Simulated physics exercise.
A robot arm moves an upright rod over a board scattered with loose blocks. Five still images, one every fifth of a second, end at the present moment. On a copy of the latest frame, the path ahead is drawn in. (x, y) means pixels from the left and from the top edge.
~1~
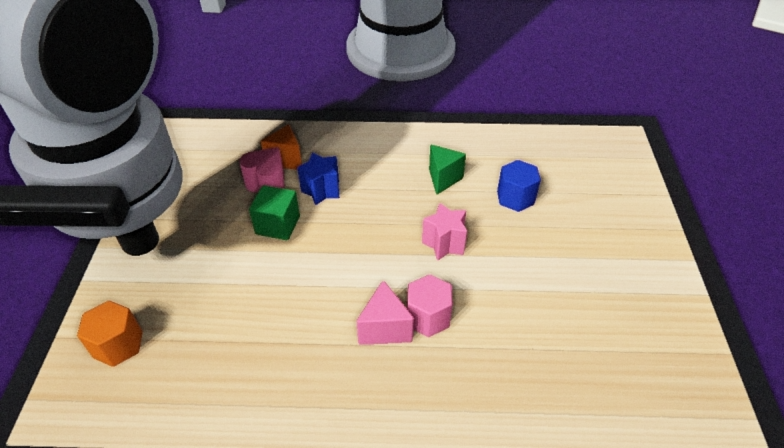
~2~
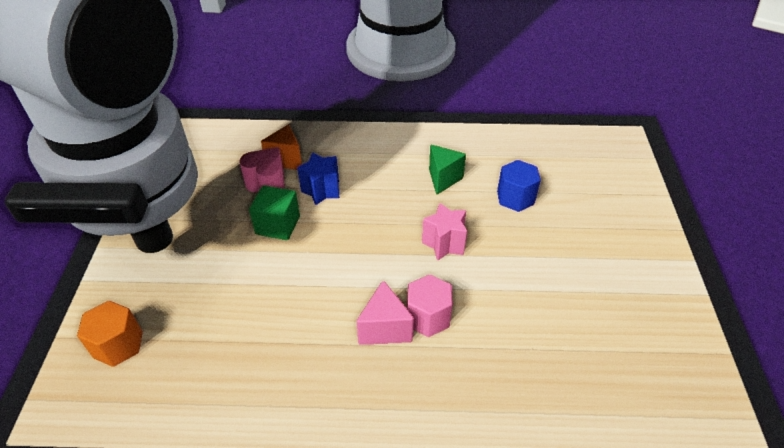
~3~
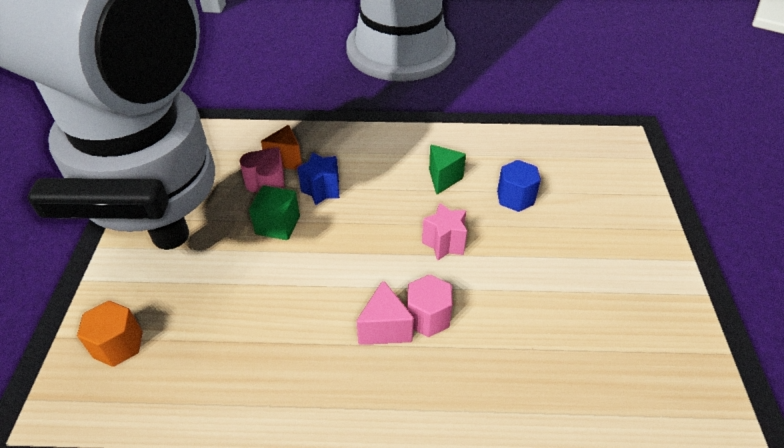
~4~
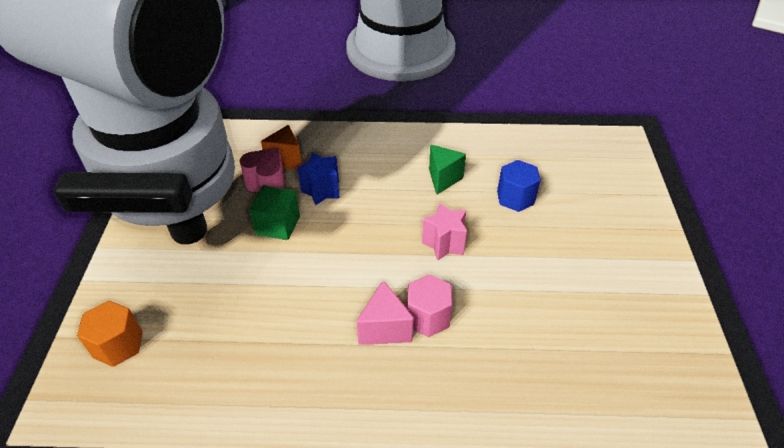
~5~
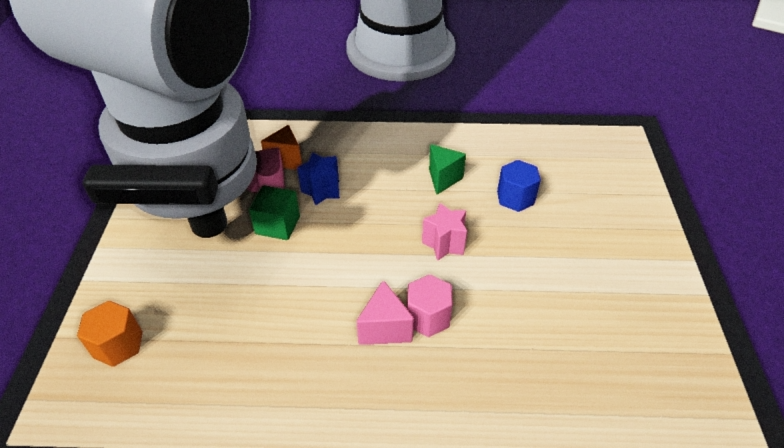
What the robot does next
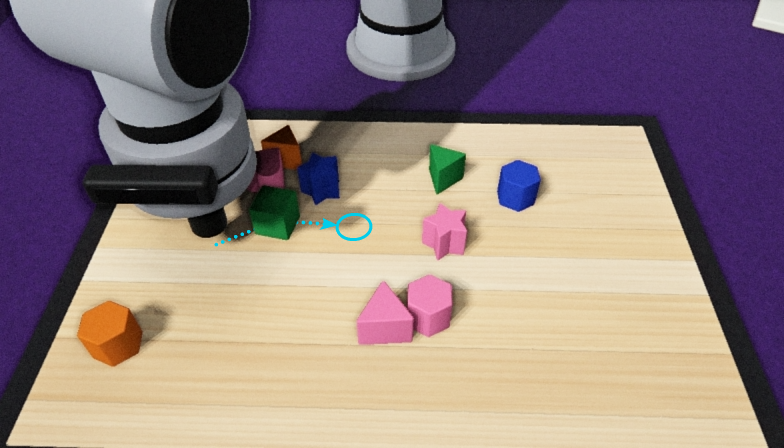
A grey robot arm with a short black rod slid slowly to the right over the left side of a wooden board, nearing a green block, while the scattered colourful blocks all stayed still.
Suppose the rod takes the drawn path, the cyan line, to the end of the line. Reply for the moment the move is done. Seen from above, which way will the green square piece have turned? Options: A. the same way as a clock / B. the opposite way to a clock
Answer: B.
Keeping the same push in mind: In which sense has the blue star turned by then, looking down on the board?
The block spins anticlockwise.
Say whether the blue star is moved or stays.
It shifts.
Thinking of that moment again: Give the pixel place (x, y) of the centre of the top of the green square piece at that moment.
In the picture, it is at (369, 179).
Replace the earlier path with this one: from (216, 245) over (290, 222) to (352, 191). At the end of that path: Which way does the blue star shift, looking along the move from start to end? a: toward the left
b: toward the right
The answer is a.
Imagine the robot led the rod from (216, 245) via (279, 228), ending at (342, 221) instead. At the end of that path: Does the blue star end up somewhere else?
My answer is yes.
The line goes from (216, 245) via (262, 227) and (308, 223), ending at (354, 227).
On the path given first. One third of the way, rod at (258, 209); green square piece at (297, 191).
Two thirds of the way, rod at (306, 204); green square piece at (338, 186), turned 35° anticlockwise; blue star at (328, 160), turned 50° anticlockwise.
At the end, rod at (353, 208); pink heart block unmoved; green square piece at (369, 179), turned 85° anticlockwise; blue star at (328, 160), turned 50° anticlockwise.
